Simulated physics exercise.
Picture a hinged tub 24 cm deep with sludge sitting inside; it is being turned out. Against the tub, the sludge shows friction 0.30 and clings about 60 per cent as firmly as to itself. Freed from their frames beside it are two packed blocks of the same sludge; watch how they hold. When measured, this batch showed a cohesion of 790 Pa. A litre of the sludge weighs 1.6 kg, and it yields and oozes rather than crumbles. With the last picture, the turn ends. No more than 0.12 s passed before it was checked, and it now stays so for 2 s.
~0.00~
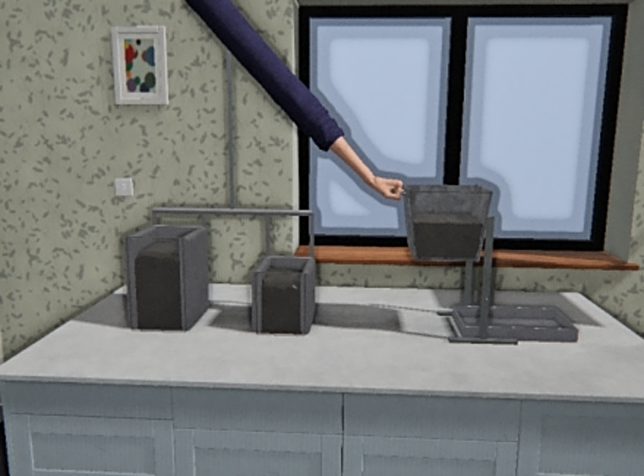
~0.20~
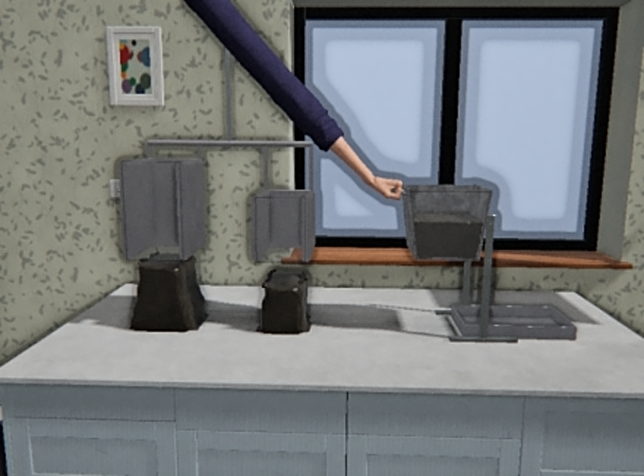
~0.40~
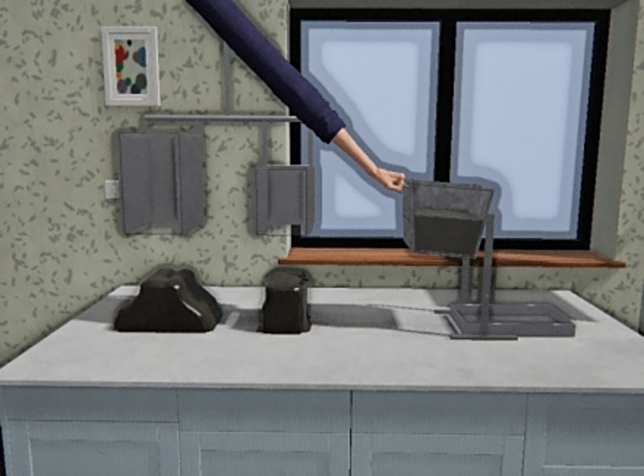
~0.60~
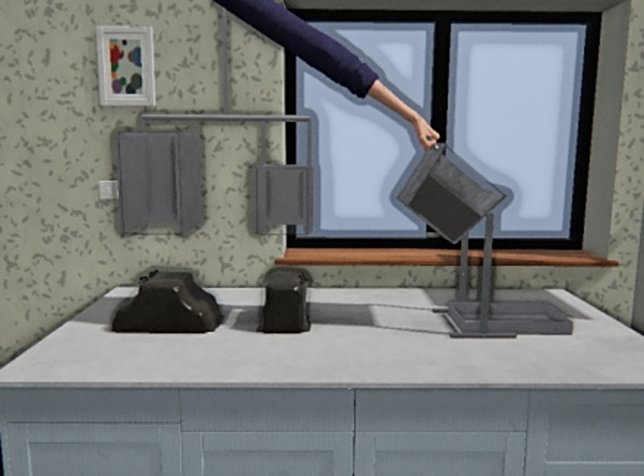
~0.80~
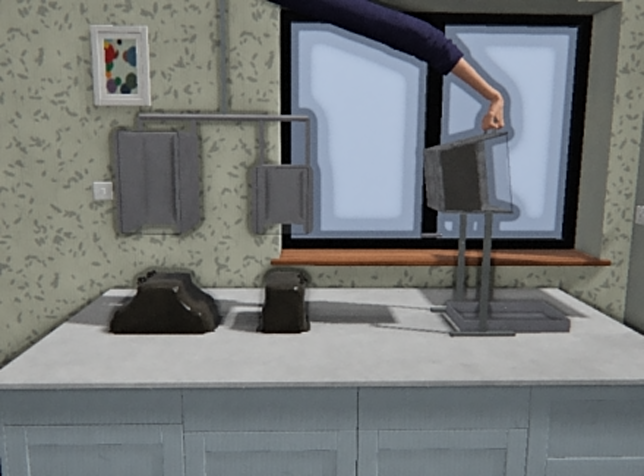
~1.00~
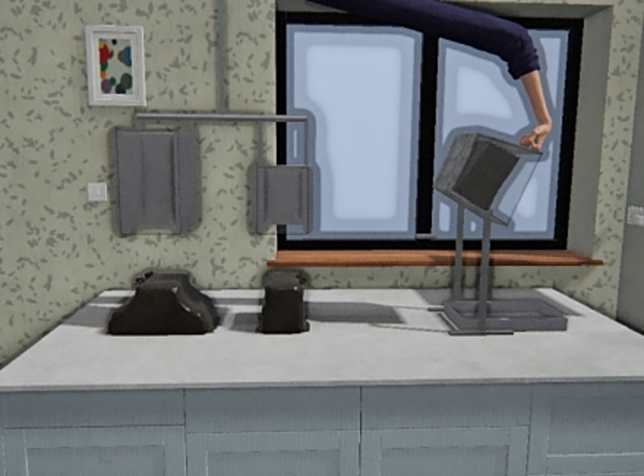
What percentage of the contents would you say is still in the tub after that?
I would say about 0 %.
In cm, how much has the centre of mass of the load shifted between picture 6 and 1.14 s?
Something like 12 cm, give or take.
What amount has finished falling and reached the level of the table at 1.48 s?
Down at that time: Approx. 100 %.
After 1.14 s, the tub is at 113 degrees and holds 74 %.
After 1.31 s, the tub is at 113 degrees and holds 0 %.
After 1.48 s, the tub is at 113 degrees and holds 0 %.
After 1.65 s, the tub is at 113 degrees and holds 0 %.
After 3.00 s, at the end, the tub is at 113 degrees and holds 0 %.
